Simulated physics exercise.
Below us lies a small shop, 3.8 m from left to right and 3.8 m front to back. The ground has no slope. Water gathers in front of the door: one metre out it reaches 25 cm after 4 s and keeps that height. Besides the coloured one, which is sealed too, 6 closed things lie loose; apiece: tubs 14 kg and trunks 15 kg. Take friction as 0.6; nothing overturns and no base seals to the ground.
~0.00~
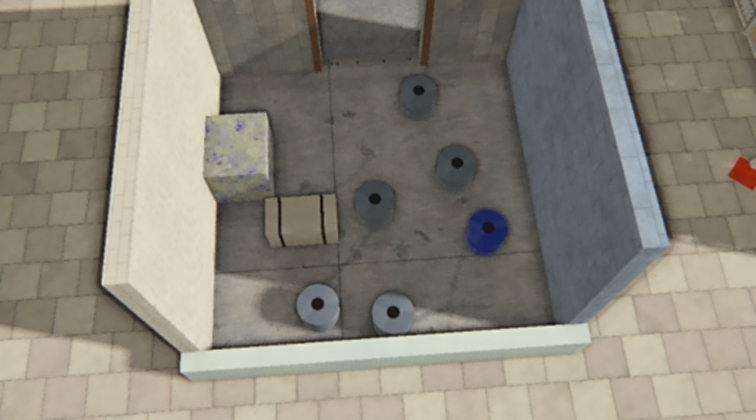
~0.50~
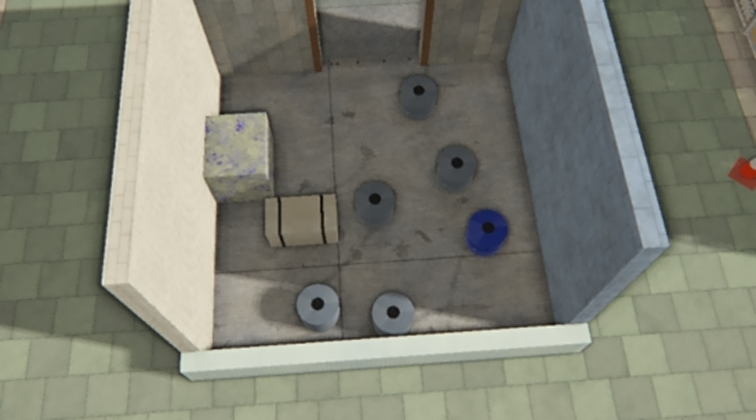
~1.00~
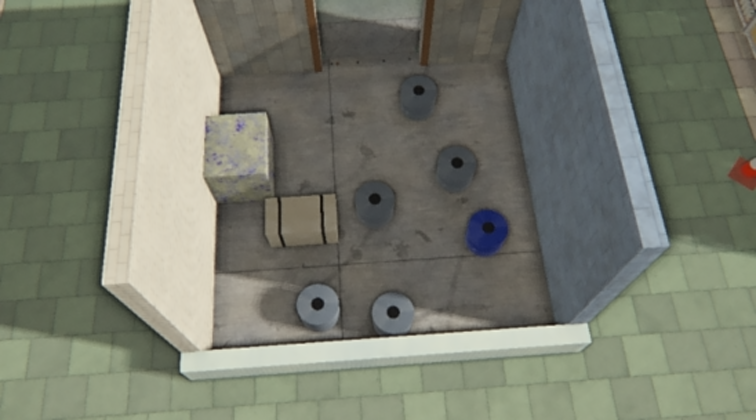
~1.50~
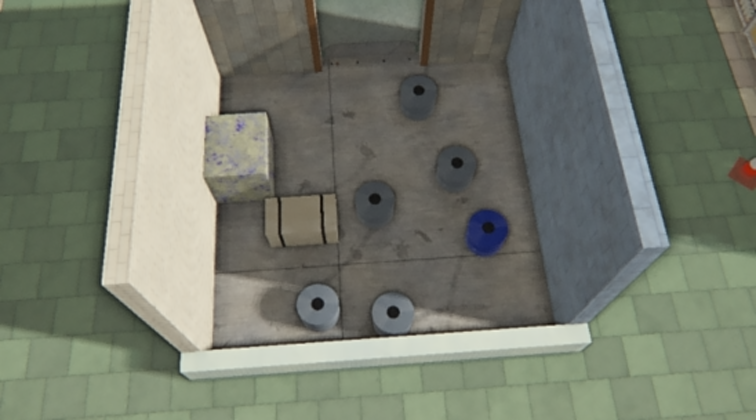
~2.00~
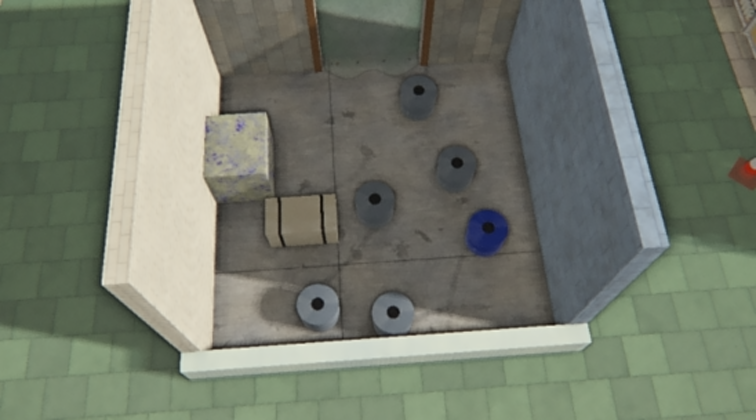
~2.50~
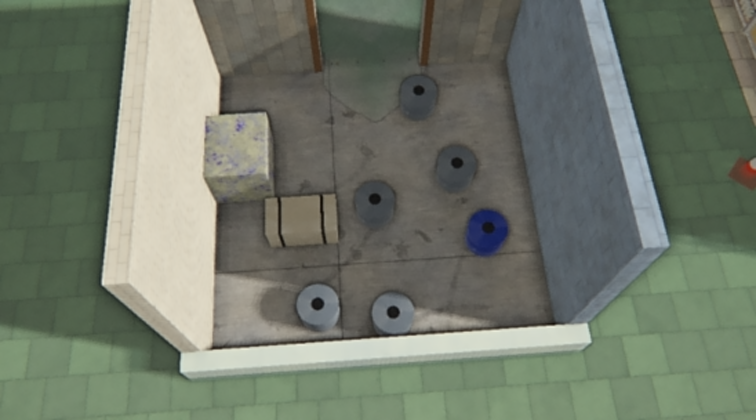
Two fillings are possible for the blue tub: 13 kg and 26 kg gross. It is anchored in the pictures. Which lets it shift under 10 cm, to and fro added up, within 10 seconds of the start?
For it, only the higher weight holds it.
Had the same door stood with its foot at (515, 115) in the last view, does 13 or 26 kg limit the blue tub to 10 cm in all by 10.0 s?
Then the lower weight is enough.
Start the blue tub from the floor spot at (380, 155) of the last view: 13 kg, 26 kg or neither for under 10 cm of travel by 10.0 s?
Neither holds.
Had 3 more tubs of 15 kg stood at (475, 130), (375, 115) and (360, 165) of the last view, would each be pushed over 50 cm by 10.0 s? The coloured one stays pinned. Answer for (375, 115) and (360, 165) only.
In turn: Over, more.
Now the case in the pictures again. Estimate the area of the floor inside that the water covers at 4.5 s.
Some 7.5 m2.
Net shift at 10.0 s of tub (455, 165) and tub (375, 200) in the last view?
In that order: 140 cm, 60 cm.
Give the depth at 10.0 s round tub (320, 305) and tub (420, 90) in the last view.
About 18 and 8 cm.
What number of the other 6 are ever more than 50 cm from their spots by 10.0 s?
I count 5.
After 3.5 s the blue tub would be 0 cm from its start with 13 kg and 0 cm from its start with 26 kg; 0 cm of water round it then.
After 4.5 s the blue tub would be 0 cm from its start with 13 kg and 0 cm from its start with 26 kg; 1 cm of water round it then.
After 7.0 s the blue tub would be 0 cm from its start with 13 kg and 0 cm from its start with 26 kg; 4 cm of water round it then.
After 10.0 s the blue tub would be 61 cm from its start with 13 kg and 2 cm from its start with 26 kg; 13 cm of water round it then.
